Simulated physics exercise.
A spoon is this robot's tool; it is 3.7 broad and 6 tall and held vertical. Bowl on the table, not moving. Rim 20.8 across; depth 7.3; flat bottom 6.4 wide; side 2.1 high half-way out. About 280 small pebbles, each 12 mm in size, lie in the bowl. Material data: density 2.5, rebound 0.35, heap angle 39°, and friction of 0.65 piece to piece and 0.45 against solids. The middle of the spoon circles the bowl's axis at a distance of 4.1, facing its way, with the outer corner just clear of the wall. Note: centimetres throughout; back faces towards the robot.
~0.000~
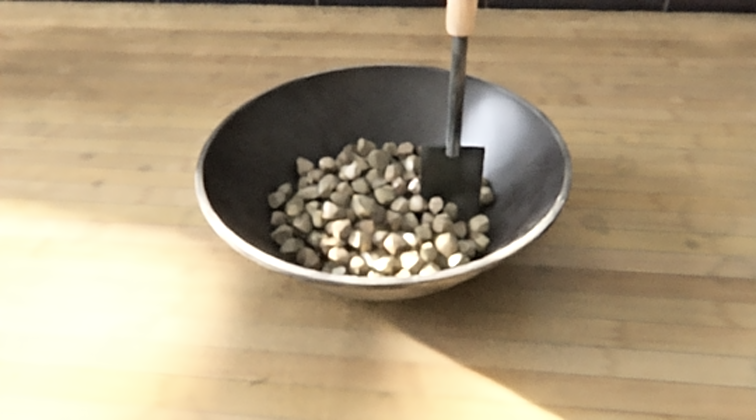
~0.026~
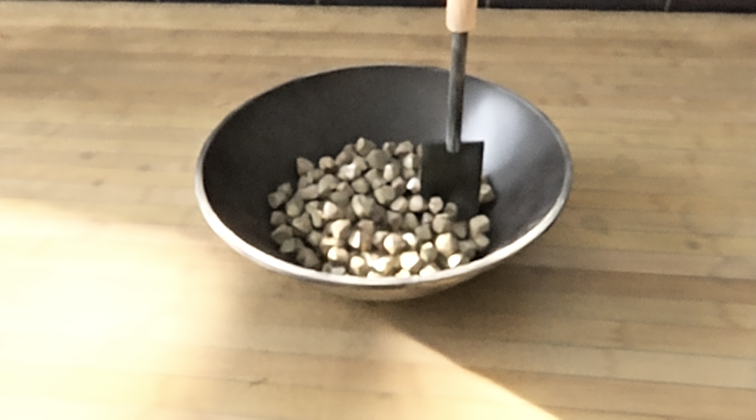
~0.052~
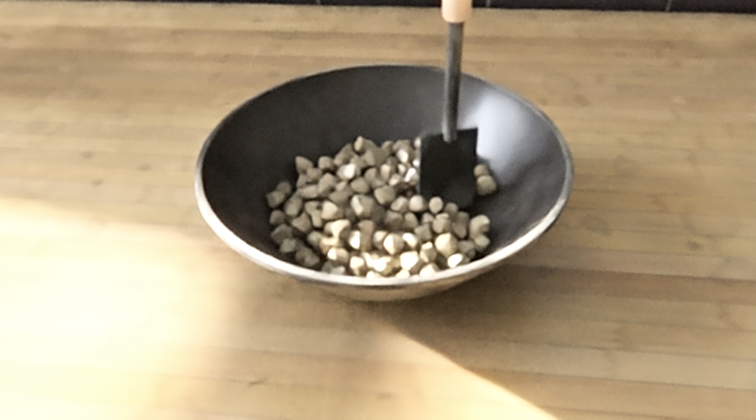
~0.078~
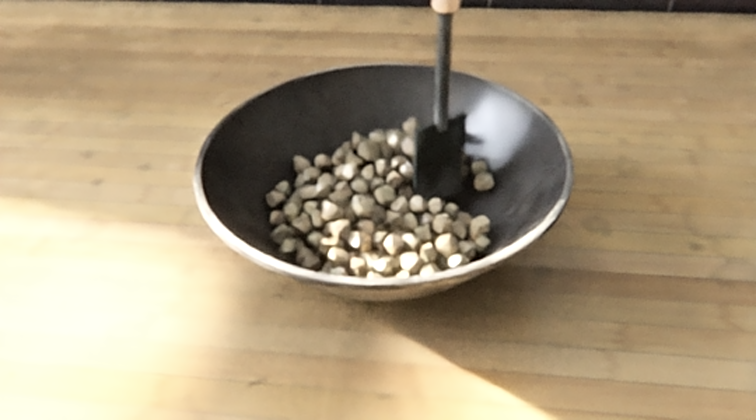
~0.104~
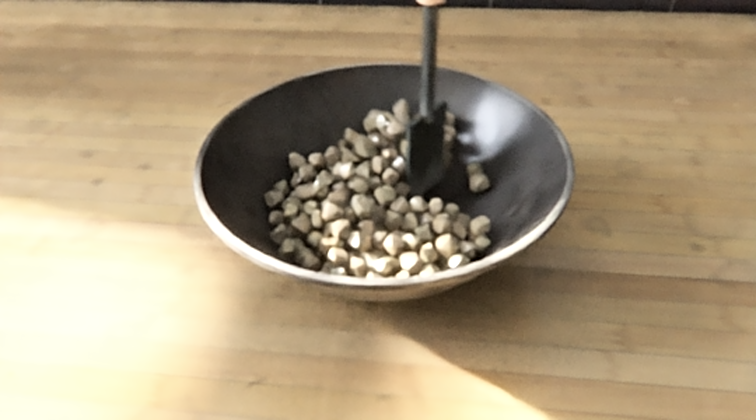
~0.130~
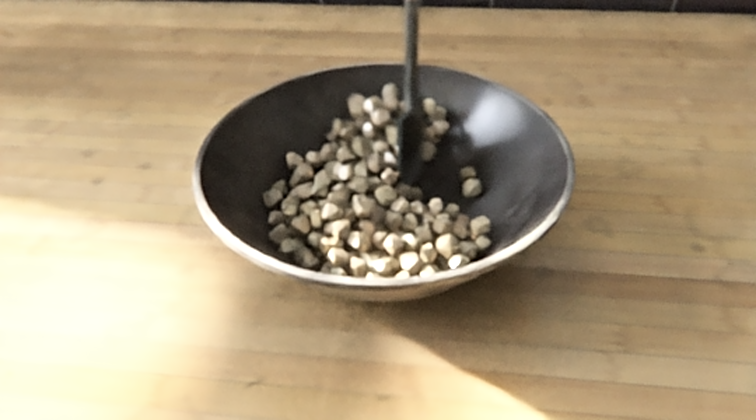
A spatula-like tool sweeps through pebbles in a dark bowl, pushing some toward the back.
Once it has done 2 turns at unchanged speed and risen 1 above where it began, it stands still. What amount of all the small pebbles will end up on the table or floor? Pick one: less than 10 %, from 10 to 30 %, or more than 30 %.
Less than 10 %.
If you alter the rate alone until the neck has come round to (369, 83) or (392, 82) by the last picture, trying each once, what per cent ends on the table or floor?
About 15 per cent, then about 5 per cent.
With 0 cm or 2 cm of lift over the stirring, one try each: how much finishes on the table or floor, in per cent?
Close to 5 and 0 percent, in that order.
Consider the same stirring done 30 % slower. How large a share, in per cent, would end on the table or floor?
In that case some 0 per cent.
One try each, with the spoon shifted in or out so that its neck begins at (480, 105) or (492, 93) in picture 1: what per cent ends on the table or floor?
Close to 5 per cent for the first and close to 0 per cent for the second.
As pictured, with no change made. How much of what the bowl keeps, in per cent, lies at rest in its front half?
About 50 per cent.
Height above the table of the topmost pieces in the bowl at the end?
I'd guess close to 6.5 centimetres.
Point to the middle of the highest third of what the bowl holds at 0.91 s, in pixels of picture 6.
Around (311, 220).
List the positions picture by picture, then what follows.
The first frame shows the spoon neck at (455, 124), 0° round; upper third of the load around (368, 201), from x 280 to 485, top at y 145; 275 in the bowl.
The second frame shows the spoon neck at (455, 120), 6° round; upper third of the load around (373, 198), from x 280 to 485, top at y 145.
The third frame shows the spoon neck at (451, 109), 21° round; upper third of the load around (376, 188), from x 275 to 485, top at y 145.
The fourth frame shows the spoon neck at (442, 99), 38° round; upper third of the load around (383, 178), from x 275 to 485, top at y 125.
The fifth frame shows the spoon neck at (428, 91), 54° round; upper third of the load around (376, 171), from x 275 to 480, top at y 110.
The sixth frame shows the spoon neck at (411, 85), 71° round; upper third of the load around (371, 160), from x 275 to 480, top at y 95; 275 in the bowl.
After 0.52 s, 326° round, highest piece 9 above the table; 274 in the bowl, 1 in flight or on the tool.
After 0.91 s, 220° round, highest piece 8 above the table; 270 in the bowl, 5 on the table or floor.
After 1.31 s, 0° round, highest piece 6 above the table; 270 in the bowl, 5 on the table or floor.
After 2.01 s, 0° round, highest piece 6 above the table; 270 in the bowl, 5 on the table or floor.
In the end, 270 in the bowl, 5 on the table or floor. That is 2 % on the table or floor.
